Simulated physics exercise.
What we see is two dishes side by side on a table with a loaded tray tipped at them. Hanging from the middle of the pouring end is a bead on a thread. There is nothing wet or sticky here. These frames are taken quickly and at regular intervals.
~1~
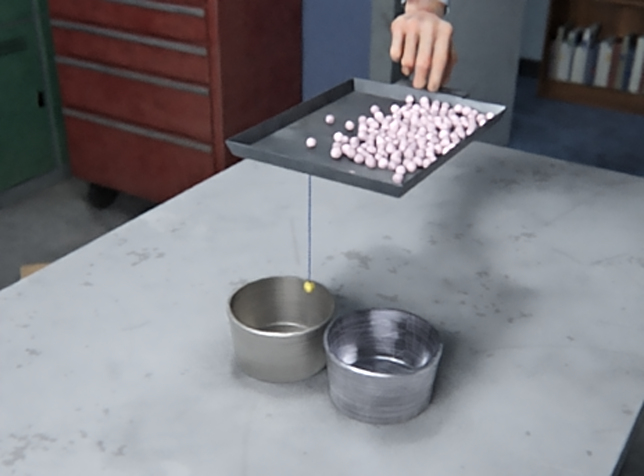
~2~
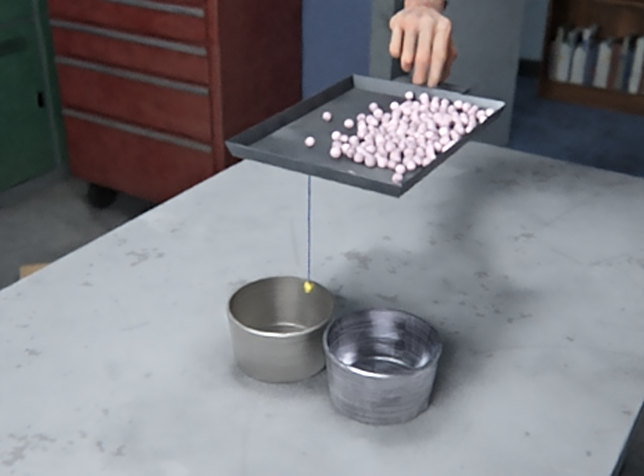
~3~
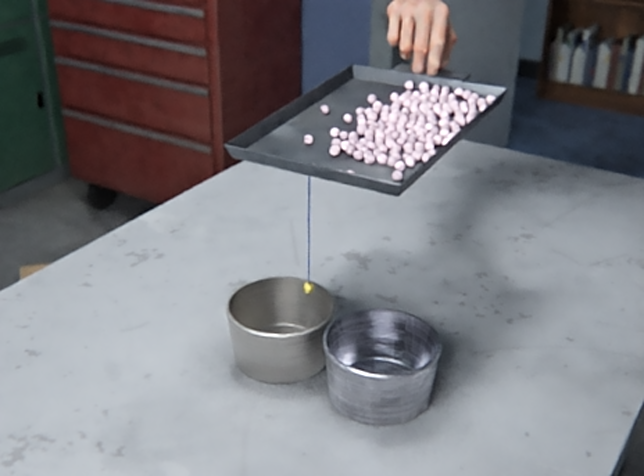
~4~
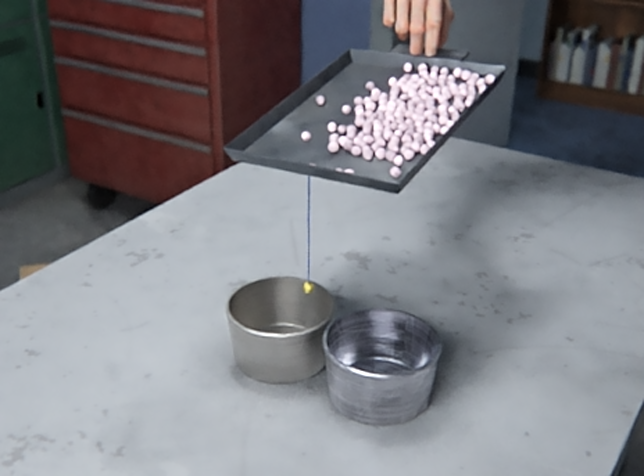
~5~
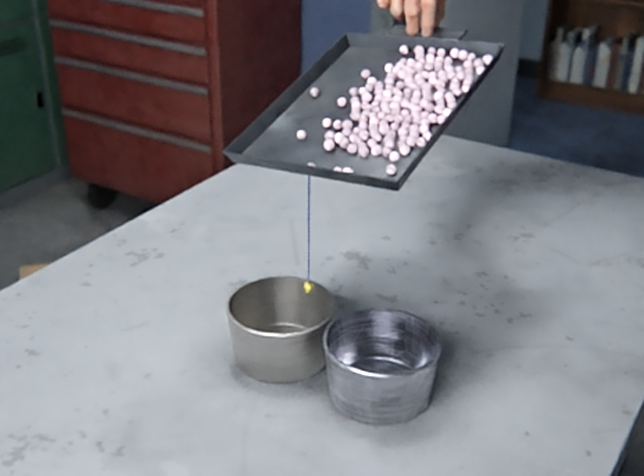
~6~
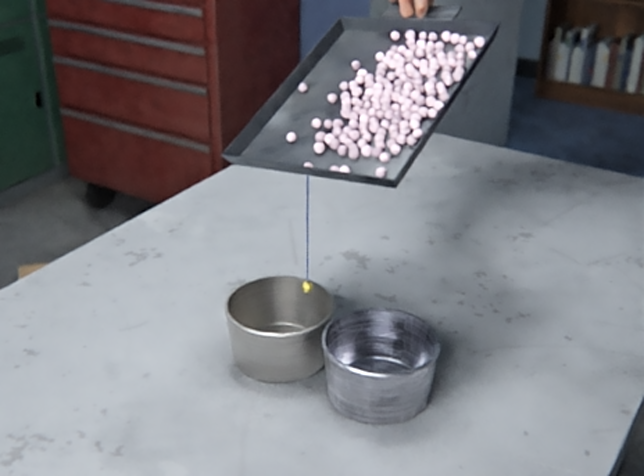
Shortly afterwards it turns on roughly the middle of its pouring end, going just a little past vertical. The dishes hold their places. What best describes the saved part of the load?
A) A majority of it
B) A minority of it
A minority of it.
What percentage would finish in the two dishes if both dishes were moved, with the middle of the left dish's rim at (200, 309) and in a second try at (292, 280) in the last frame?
First placement: Some 70 %; second placement: Some 0 %.
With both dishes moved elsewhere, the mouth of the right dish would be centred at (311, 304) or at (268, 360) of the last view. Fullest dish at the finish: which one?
The first time it is the dish to the left, and the second time it is the dish to the left.
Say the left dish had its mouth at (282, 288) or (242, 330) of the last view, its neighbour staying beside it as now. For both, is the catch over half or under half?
Result - try one, below the halfway mark; try two, below the halfway mark.
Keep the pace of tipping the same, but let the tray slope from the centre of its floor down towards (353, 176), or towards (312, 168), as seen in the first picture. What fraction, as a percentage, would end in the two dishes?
Near 70 % and, after that, 40 %.
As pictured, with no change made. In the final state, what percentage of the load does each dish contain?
Per hundred pieces, the left dish ends with about 20 and the right dish with about 0.
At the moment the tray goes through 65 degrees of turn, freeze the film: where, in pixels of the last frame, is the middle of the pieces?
Look close to (243, 195) in the last picture.
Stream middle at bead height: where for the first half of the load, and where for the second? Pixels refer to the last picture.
At about (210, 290), then at (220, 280).
Soon after the last picture, tray tipped steeply; about a third on the tray; a small part in the left dish; a small part outside both; about half in the air.
A little later, tray tipped past a quarter turn; a stray few in the right dish; about a quarter in the left dish; about two thirds outside both; a small part in the air.
Later still, tray tipped past a quarter turn; a stray few in the right dish; about a quarter in the left dish; most outside both.
By the end, tray tipped past a quarter turn; a stray few in the right dish; about a quarter in the left dish; most outside both.
